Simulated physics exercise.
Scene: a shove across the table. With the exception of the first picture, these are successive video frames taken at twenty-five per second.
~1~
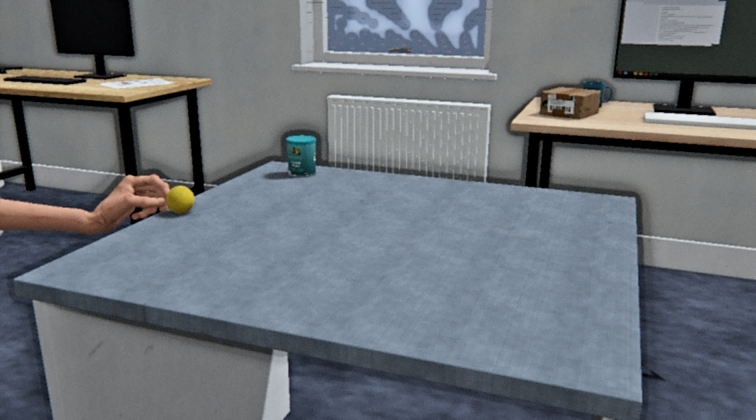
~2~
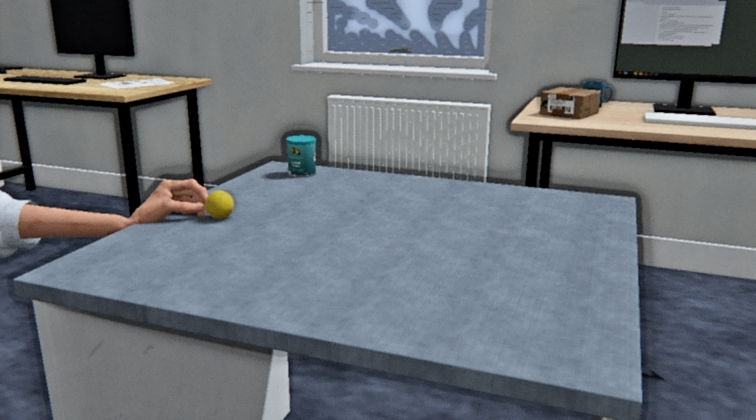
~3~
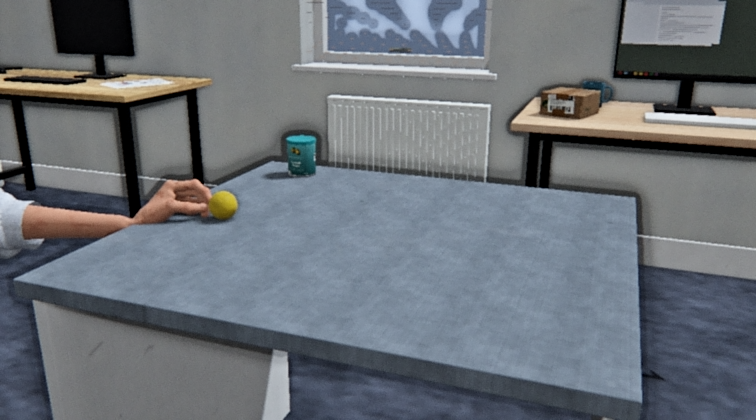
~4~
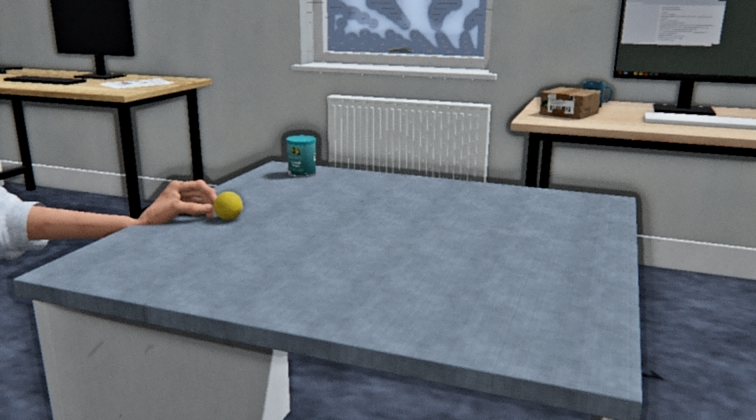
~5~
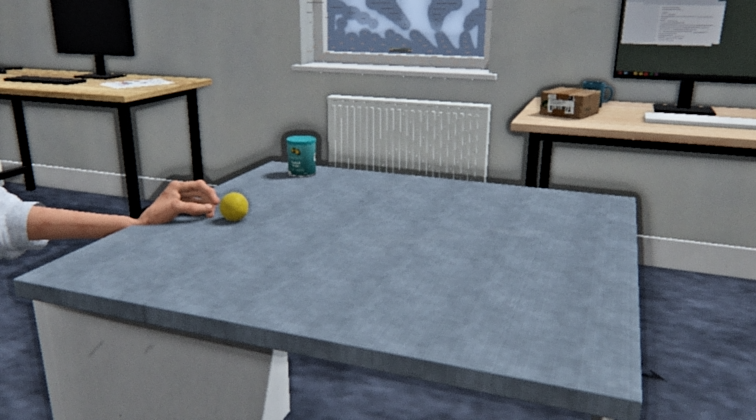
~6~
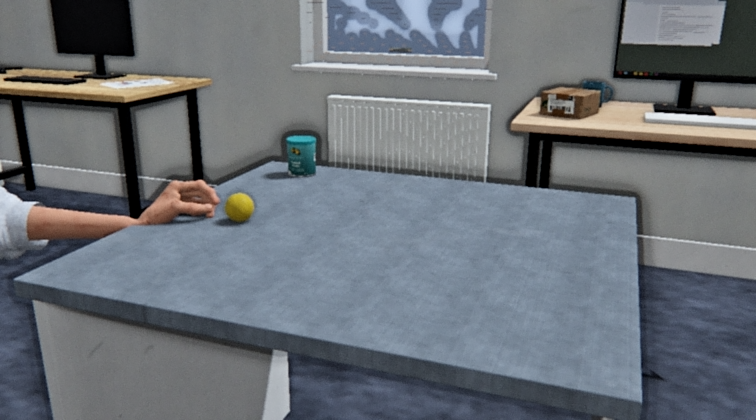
At the start, a hand reaches in from the left and holds a small yellow lemon at the edge of a grey table, with a teal container standing farther back. The hand moves the lemon rightward onto the tabletop, then stays nearly still as the lemon shifts slightly right, away from the fingers.
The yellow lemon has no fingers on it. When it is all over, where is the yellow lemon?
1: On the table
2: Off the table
On the table (1).
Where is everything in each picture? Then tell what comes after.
Under the hand; yellow lemon (180, 200), in the first frame.
Under the hand; yellow lemon (219, 205), in the second frame.
Under the hand; yellow lemon (223, 205), in the third frame.
Yellow lemon (228, 206), in the fourth frame.
Yellow lemon (234, 207), in the fifth frame.
Yellow lemon (240, 208) shifted a little, in the sixth frame.
Then, 0.10 s on from there, yellow lemon shifted about its own width near (251, 209).
Then, 0.30 s on from there, yellow lemon shifted about its own width near (268, 212).
In the end, moved from the start, yellow lemon. At the end, from the last picture's camera, yellow lemon near (274, 212).
